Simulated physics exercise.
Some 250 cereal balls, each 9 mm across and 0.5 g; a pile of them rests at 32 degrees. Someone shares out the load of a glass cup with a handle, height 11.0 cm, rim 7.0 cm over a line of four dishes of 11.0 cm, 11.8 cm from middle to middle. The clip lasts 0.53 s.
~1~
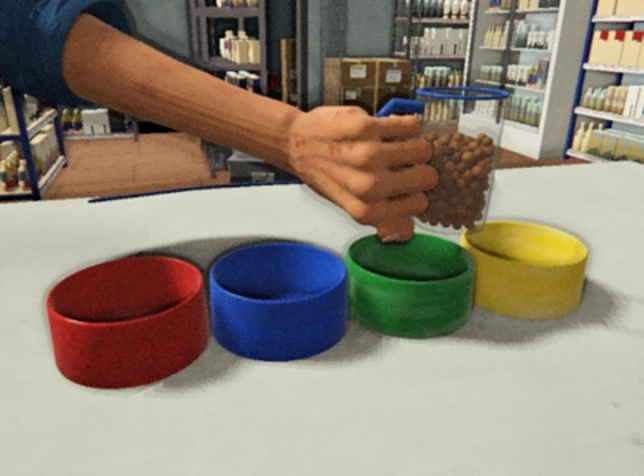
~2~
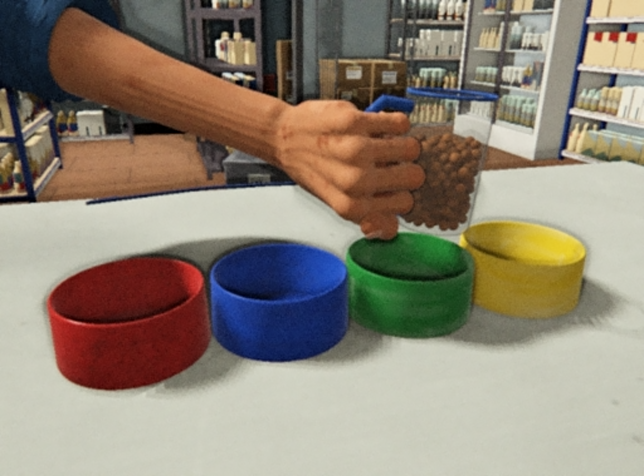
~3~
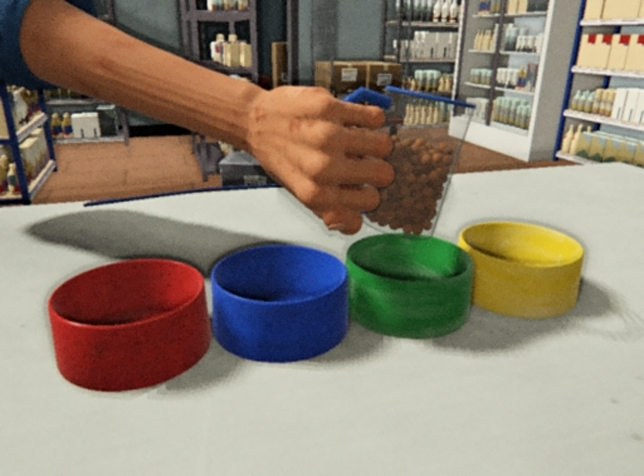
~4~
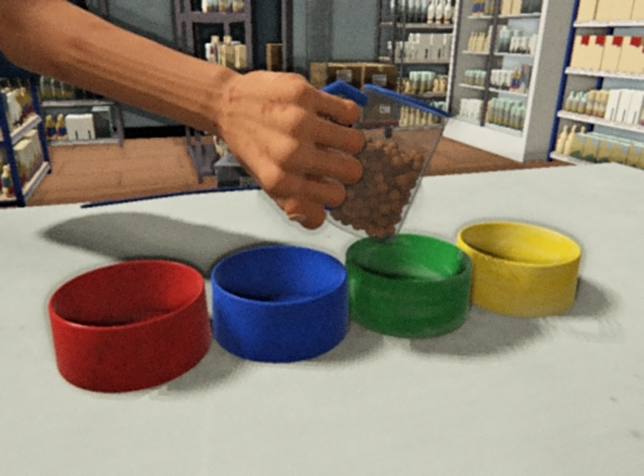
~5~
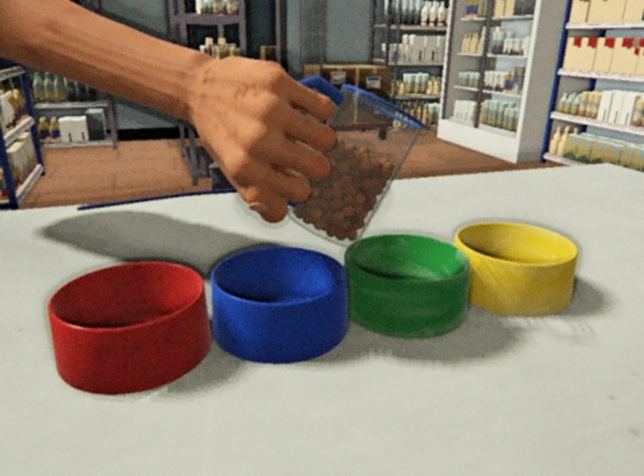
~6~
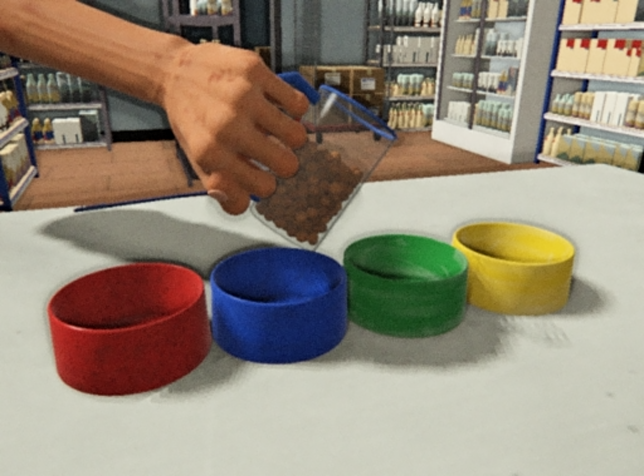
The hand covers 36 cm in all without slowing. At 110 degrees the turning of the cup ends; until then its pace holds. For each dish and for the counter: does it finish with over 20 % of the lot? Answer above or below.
Red above, blue below, green below, yellow below, counter below.
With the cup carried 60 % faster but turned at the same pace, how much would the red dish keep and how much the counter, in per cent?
Red 100; counter 0.
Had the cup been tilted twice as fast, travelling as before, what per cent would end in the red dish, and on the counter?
Then: Red 50; counter 0.
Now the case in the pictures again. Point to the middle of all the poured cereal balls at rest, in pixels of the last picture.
Near (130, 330).
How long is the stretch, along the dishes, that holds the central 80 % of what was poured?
Roughly 6 cm.
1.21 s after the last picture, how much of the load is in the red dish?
Some 20 per cent.
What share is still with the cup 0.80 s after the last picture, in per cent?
Roughly 100 per cent.
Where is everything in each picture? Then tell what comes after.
Cup at (455, 160), tilt 0 degrees, lip at (500, 92), moved 0.0 cm; middle of the pieces at (454, 176); yellow dish at (523, 242); green dish at (410, 255); blue dish at (279, 270); red dish at (128, 287), in the first frame.
Cup at (442, 161), tilt 3 degrees, lip at (489, 96), moved 1.2 cm; middle of the pieces at (441, 178), in the second frame.
Cup at (413, 164), tilt 11 degrees, lip at (467, 105), moved 3.8 cm; middle of the pieces at (410, 181), in the third frame.
Cup at (383, 167), tilt 19 degrees, lip at (442, 115), moved 6.5 cm; middle of the pieces at (378, 183), in the fourth frame.
Cup at (352, 170), tilt 27 degrees, lip at (417, 126), moved 9.1 cm; middle of the pieces at (345, 186), in the fifth frame.
Cup at (320, 172), tilt 35 degrees, lip at (390, 138), moved 11.8 cm; middle of the pieces at (312, 188); yellow dish at (512, 242); green dish at (405, 256); blue dish at (279, 273); red dish at (130, 294), in the sixth frame.
Then, 0.47 s after the last picture, tilt 71 degrees; cup holds 100 %.
Then, 0.80 s after the last picture, tilt 95 degrees; cup holds 100 %.
Then, 1.21 s after the last picture, tilt 110 degrees; cup holds 80 %, red 20 %.
In the end, red 100 %, blue 0 %, green 0 %, yellow 0 %, counter 0 %.
